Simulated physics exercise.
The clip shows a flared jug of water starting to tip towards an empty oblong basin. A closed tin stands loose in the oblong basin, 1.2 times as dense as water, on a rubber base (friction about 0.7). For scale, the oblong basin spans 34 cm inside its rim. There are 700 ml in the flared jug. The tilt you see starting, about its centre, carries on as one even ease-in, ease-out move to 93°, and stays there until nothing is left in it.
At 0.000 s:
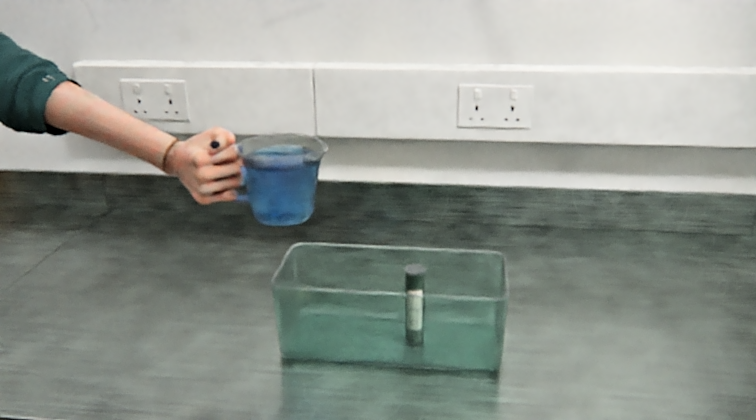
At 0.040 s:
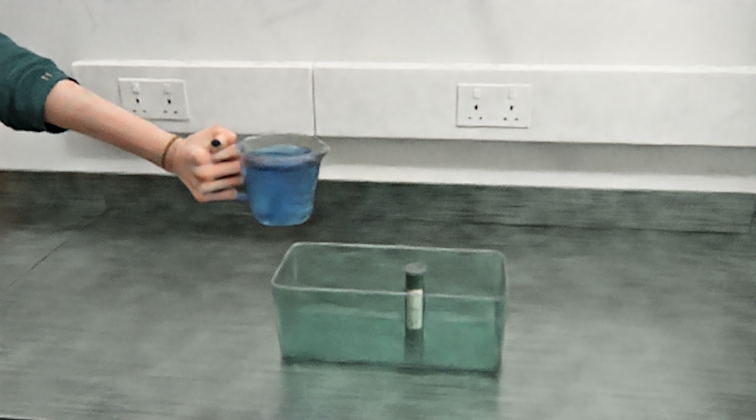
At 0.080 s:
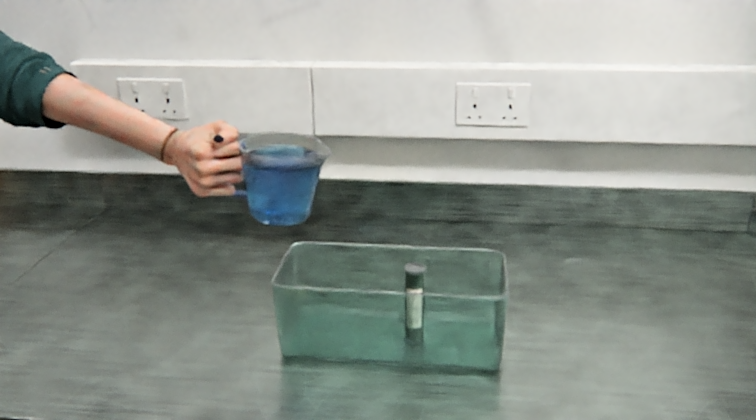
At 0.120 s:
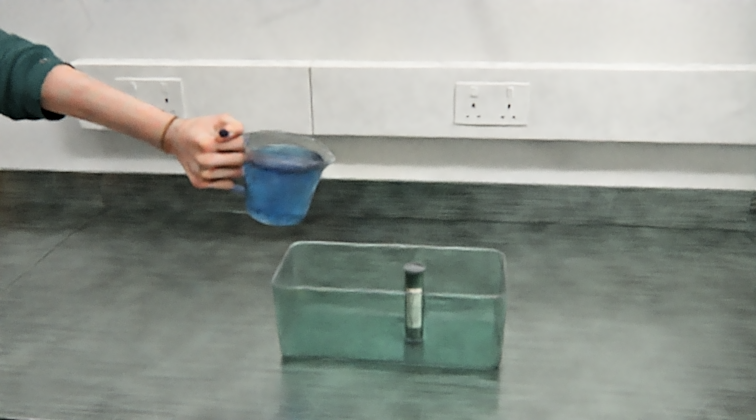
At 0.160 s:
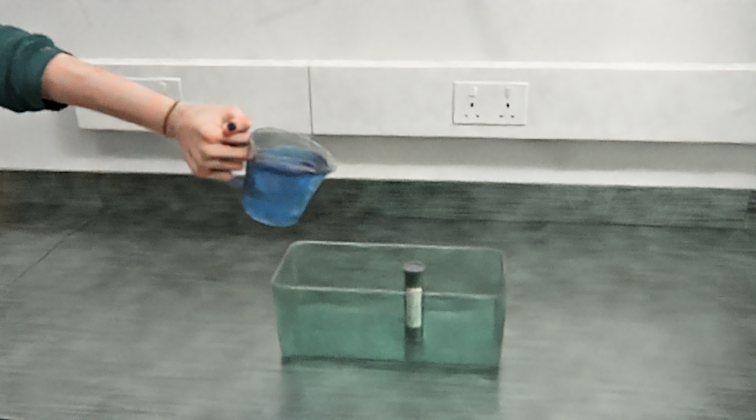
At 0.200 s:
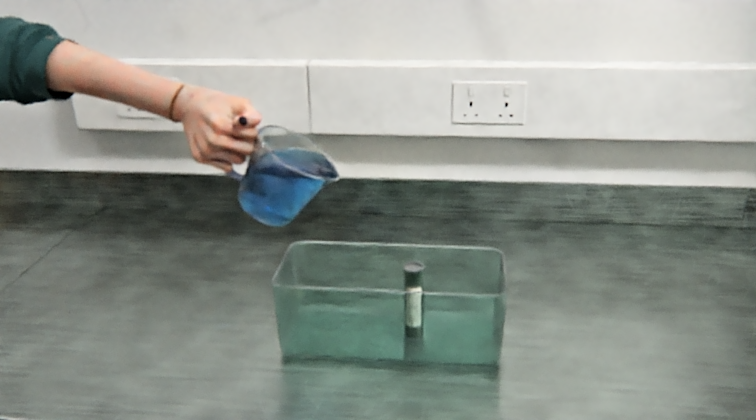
A hand steadily tilts a flared jug of blue water rightward above an oblong basin.
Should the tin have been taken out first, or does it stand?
It stays up.
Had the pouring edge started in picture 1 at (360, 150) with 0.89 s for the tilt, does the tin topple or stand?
Then it goes over.
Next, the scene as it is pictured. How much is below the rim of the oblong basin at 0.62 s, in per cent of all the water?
Some 70 per cent.
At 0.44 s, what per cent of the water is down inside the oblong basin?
Near 20 in a hundred.
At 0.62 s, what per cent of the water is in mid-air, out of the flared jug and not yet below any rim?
Near 16 in a hundred.
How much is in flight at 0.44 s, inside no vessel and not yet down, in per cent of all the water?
About 32 per cent.
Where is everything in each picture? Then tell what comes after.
The first frame shows tilt 0°; pouring edge (327, 148); surface from (244, 154) to (319, 157); the oblong basin's rim runs from (282, 264) to (507, 276); the tin's top is at (415, 272).
The second frame shows tilt 1°; pouring edge (328, 149); surface from (244, 154) to (320, 157).
The third frame shows tilt 6°; pouring edge (331, 153); surface from (246, 152) to (322, 159).
The fourth frame shows tilt 13°; pouring edge (334, 159); surface from (248, 151) to (324, 161).
The fifth frame shows tilt 22°; pouring edge (337, 168); surface from (251, 155) to (328, 163).
The sixth frame shows tilt 32°; pouring edge (339, 178); surface from (251, 165) to (338, 172); 1 per cent is over the edge.
Then, 0.44 s in, the tilt is 90° and 48 per cent is still to pour; the tin stands where it began.
Then, 0.62 s in, the tilt is 93° and 14 per cent is still to pour; the tin stands where it began.
Then, 0.80 s in, the tilt is 93° and 3 per cent is still to pour; the tin stands where it began.
Then, 1.00 s in, the tilt is 93° and 1 per cent is still to pour; the tin stands where it began.
Finally, the tin stands where it began.
